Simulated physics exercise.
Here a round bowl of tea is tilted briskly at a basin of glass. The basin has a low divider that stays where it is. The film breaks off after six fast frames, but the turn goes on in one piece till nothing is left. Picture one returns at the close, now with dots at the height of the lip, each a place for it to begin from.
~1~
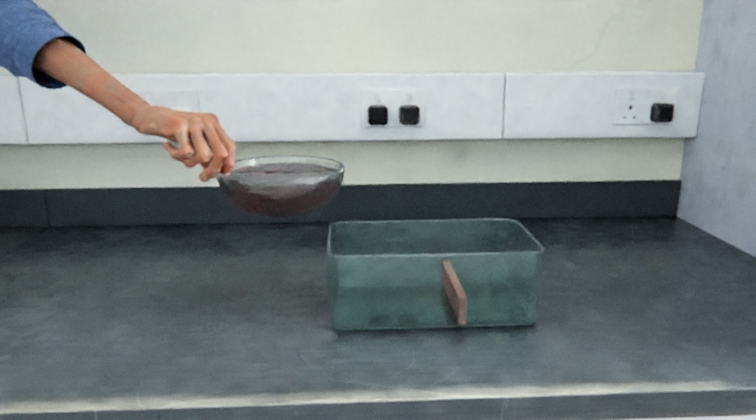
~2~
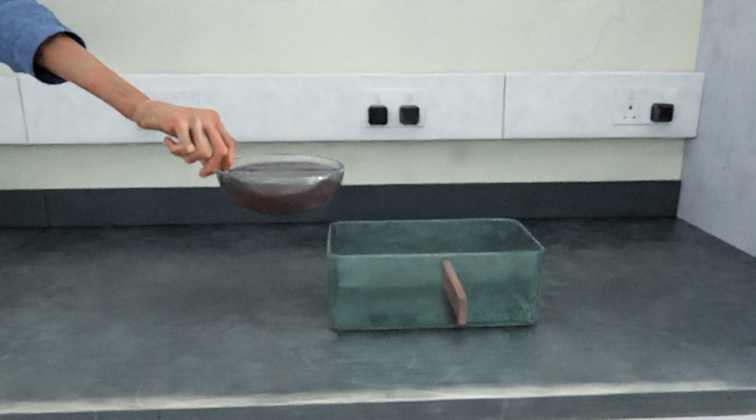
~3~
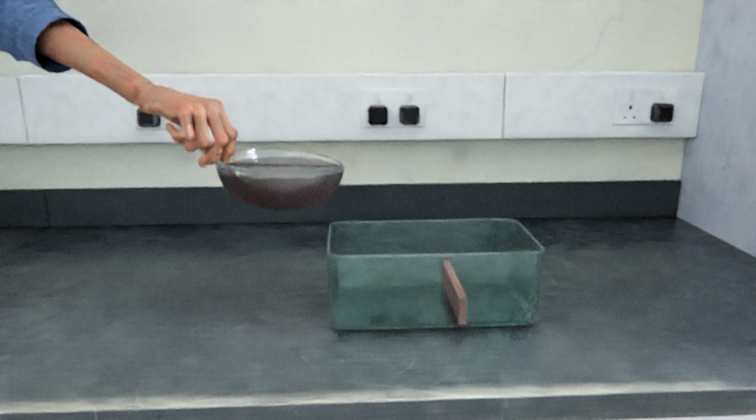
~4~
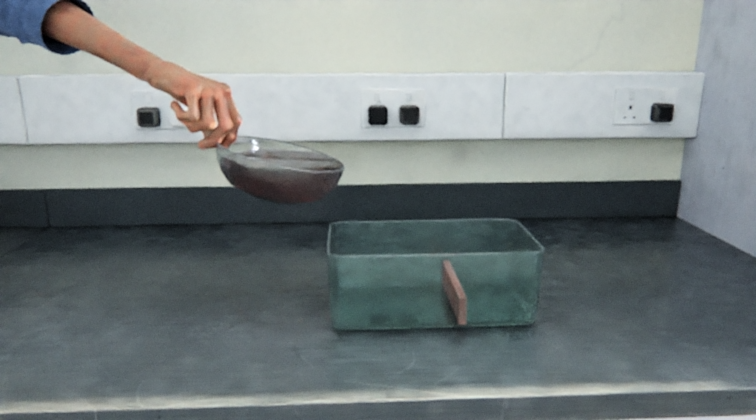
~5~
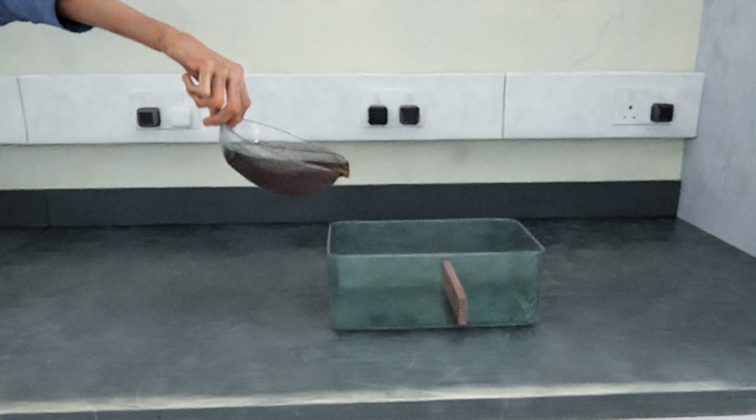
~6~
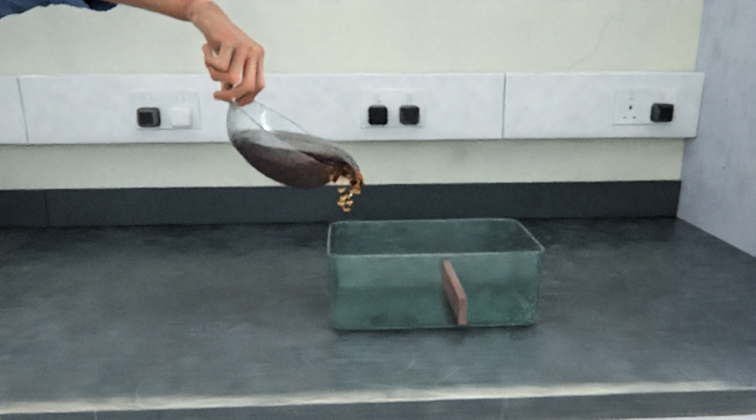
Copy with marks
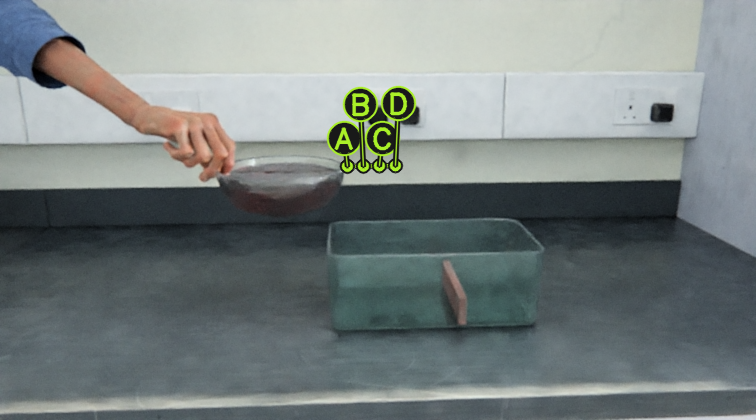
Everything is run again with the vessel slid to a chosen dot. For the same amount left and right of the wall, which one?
Choose C.
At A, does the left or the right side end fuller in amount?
More ends on the left.
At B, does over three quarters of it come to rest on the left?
No, it does not.
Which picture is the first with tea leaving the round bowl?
Picture 4.
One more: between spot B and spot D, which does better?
Spot D.
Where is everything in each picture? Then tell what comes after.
Upright, lip at (342, 166); basin from (331, 327) to (536, 322); top of the wall at (454, 278); nothing has left yet.
Upright, lip at (342, 166); nothing has left yet.
Tipped about 6°, lip at (342, 166); nothing has left yet.
Tipped about 14°, lip at (342, 166); tea is over the lip, down to (342, 166).
Tipped about 23°, lip at (342, 166); tea is over the lip, down to (346, 174).
Tipped about 35°, lip at (342, 166); tea is over the lip, down to (347, 207).
On the marked copy, A at (347, 166); B at (363, 166); C at (379, 165); D at (395, 165).
If A is chosen, about 77 % ends left of the wall and 15 % right of it; 9 % is lost outside.
If B is chosen, about 68 % ends left of the wall and 29 % right of it; 3 % is lost outside.
If C is chosen, about 49 % ends left of the wall and 47 % right of it; 4 % is lost outside.
If D is chosen, about 38 % ends left of the wall and 58 % right of it; 4 % is lost outside.
